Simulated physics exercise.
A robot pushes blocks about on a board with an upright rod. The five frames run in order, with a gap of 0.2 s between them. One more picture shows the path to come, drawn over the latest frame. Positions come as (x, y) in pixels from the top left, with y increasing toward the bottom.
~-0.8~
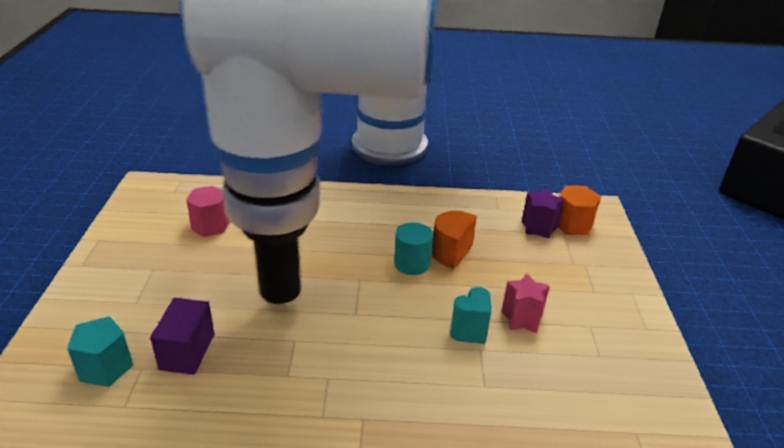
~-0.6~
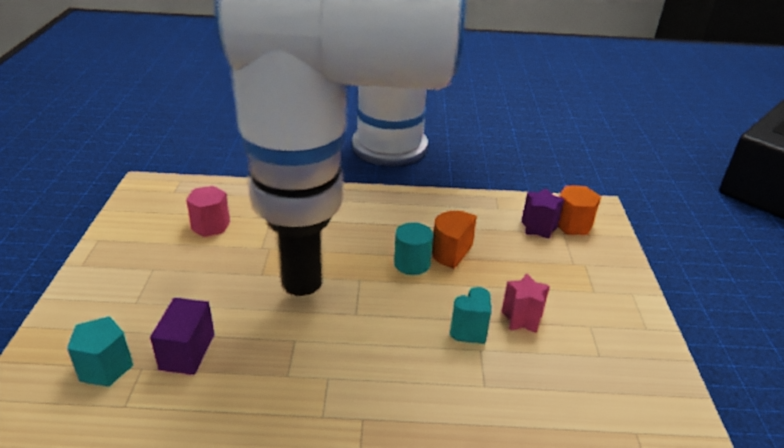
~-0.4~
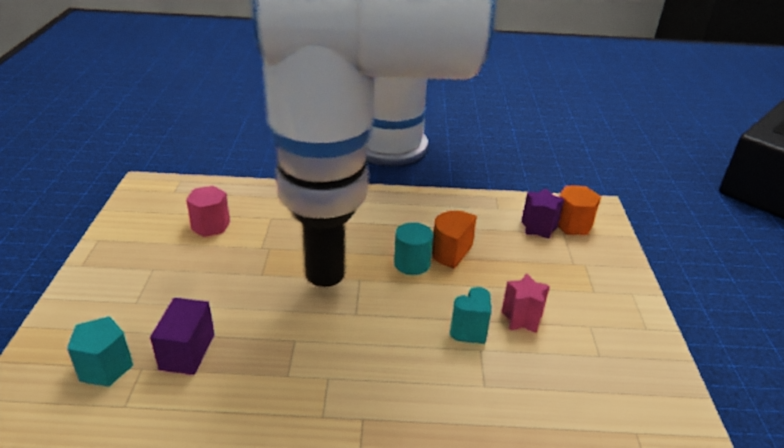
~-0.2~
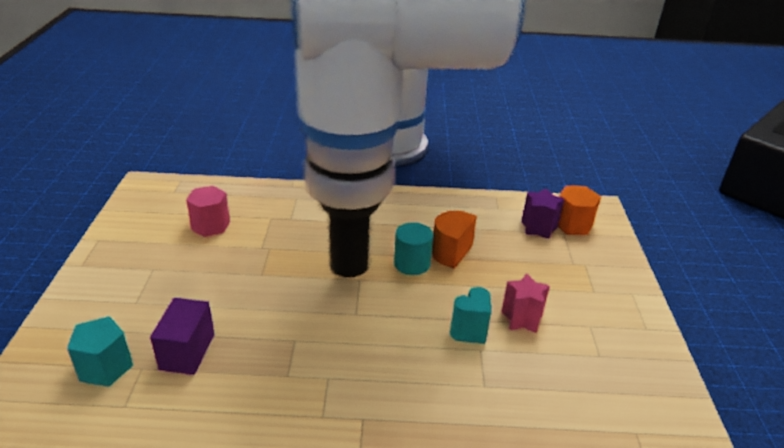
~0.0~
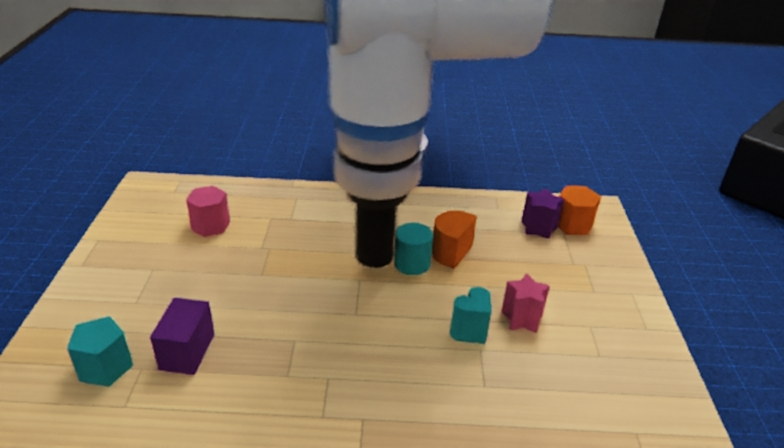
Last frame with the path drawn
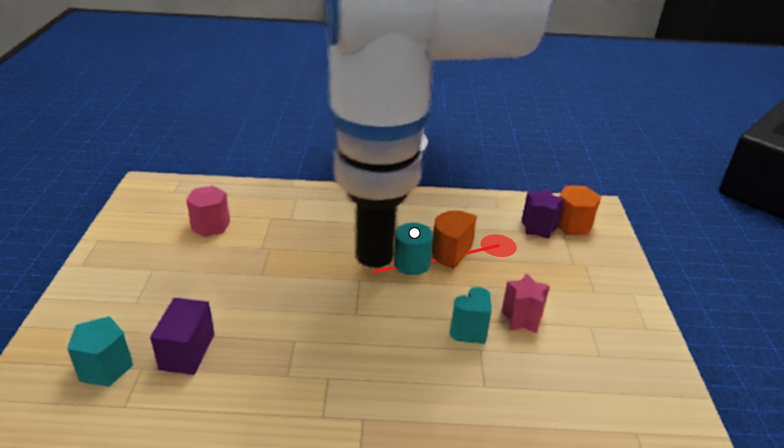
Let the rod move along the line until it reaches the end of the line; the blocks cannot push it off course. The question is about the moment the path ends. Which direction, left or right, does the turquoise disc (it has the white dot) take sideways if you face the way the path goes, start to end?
It shifts to the right.
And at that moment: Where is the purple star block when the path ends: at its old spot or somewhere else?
It ends up somewhere else.
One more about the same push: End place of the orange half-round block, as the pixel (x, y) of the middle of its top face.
The middle of its top is at (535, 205).
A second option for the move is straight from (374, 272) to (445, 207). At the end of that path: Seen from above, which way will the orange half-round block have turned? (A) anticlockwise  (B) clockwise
The correct letter is A.
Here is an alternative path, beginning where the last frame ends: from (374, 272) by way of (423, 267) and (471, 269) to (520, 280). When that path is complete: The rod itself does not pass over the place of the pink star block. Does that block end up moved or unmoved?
The pink star block keeps its place.
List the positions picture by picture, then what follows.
Lower end of the rod at (280, 290), tops of blocks, turquoise disc at (414, 233), orange half-round block at (454, 222), purple star block at (545, 199), orange hexagonal block at (581, 196), in the first frame.
Rod at (302, 282), blocks as before, in the second frame.
Rod at (325, 274), blocks as before, in the third frame.
Rod at (349, 265), blocks as before, in the fourth frame.
Rod at (375, 256), turquoise disc at (414, 233), orange half-round block at (454, 222), purple star block at (545, 199), orange hexagonal block at (581, 196), in the fifth frame.
The drawn path runs from (374, 272) to (499, 246); the dot is on the turquoise disc.
On the path given first. One third of the way, rod at (420, 248); turquoise disc at (457, 228); orange half-round block at (485, 215), turned 25° anticlockwise.
Two thirds of the way, rod at (463, 239); turquoise disc at (502, 226); orange half-round block at (518, 209), turned 95° anticlockwise.
At the end, rod at (501, 230); turquoise disc at (538, 230); orange half-round block at (533, 205), turned 120° anticlockwise; purple star block at (552, 191); orange hexagonal block at (590, 192), turned 20° clockwise.
